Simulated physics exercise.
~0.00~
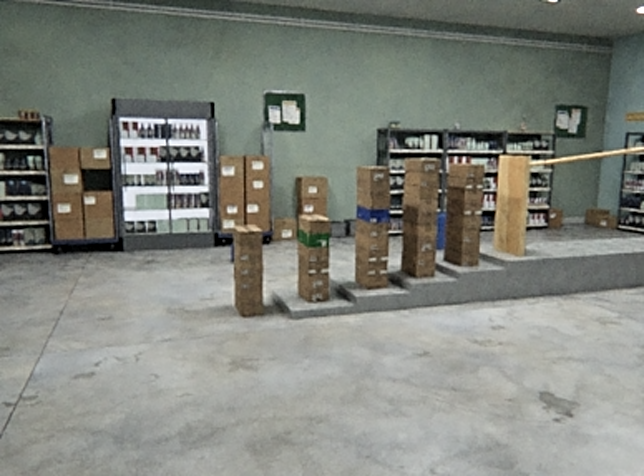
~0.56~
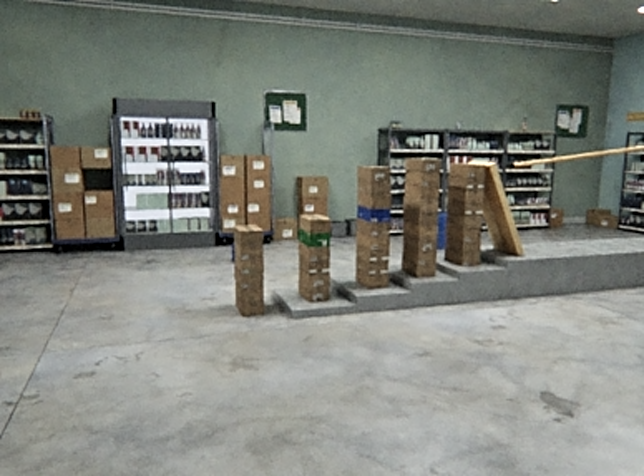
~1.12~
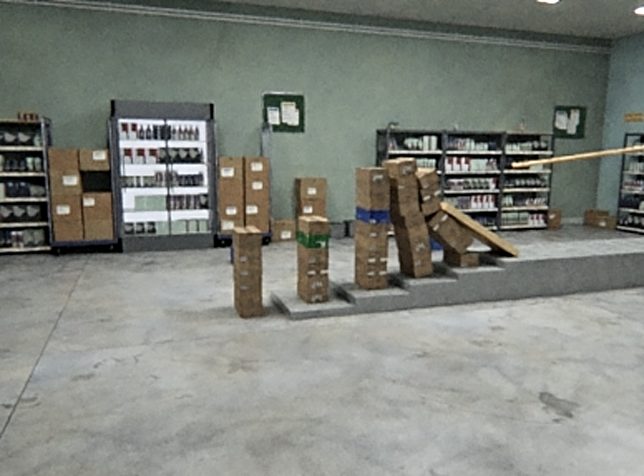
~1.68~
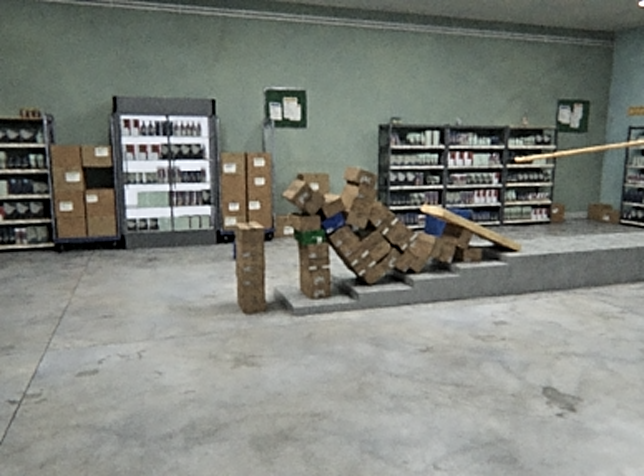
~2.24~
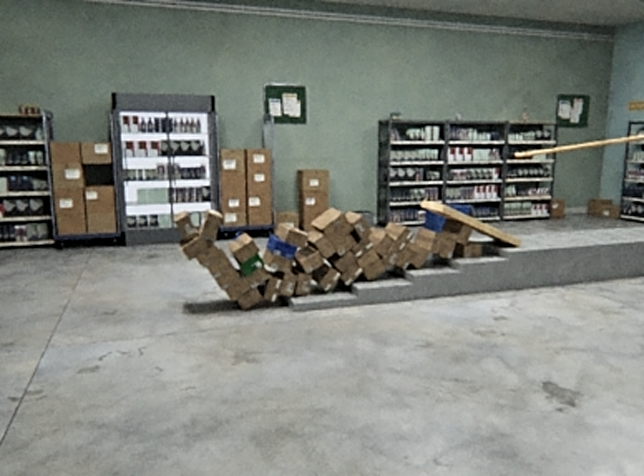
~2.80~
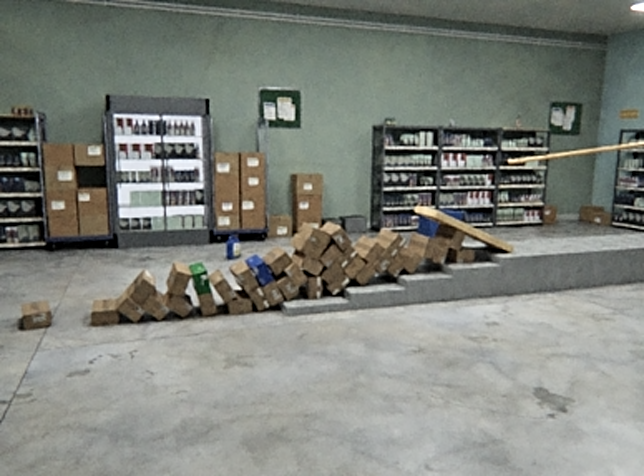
Five tall piles of brown boxes stand in a row on descending grey steps, a green box and blue ones among them, seen from across the concrete floor of a storeroom. Stocked shelves, a lit cabinet and more cartons line the green wall behind. On the right, a pale pole tips an upright wooden board leftward into the nearest pile. The board slides down to a low slant as the piles topple one into the next, down the steps to the left. Nearly all the boxes end in a long, jumbled heap, with one lying apart at far left.
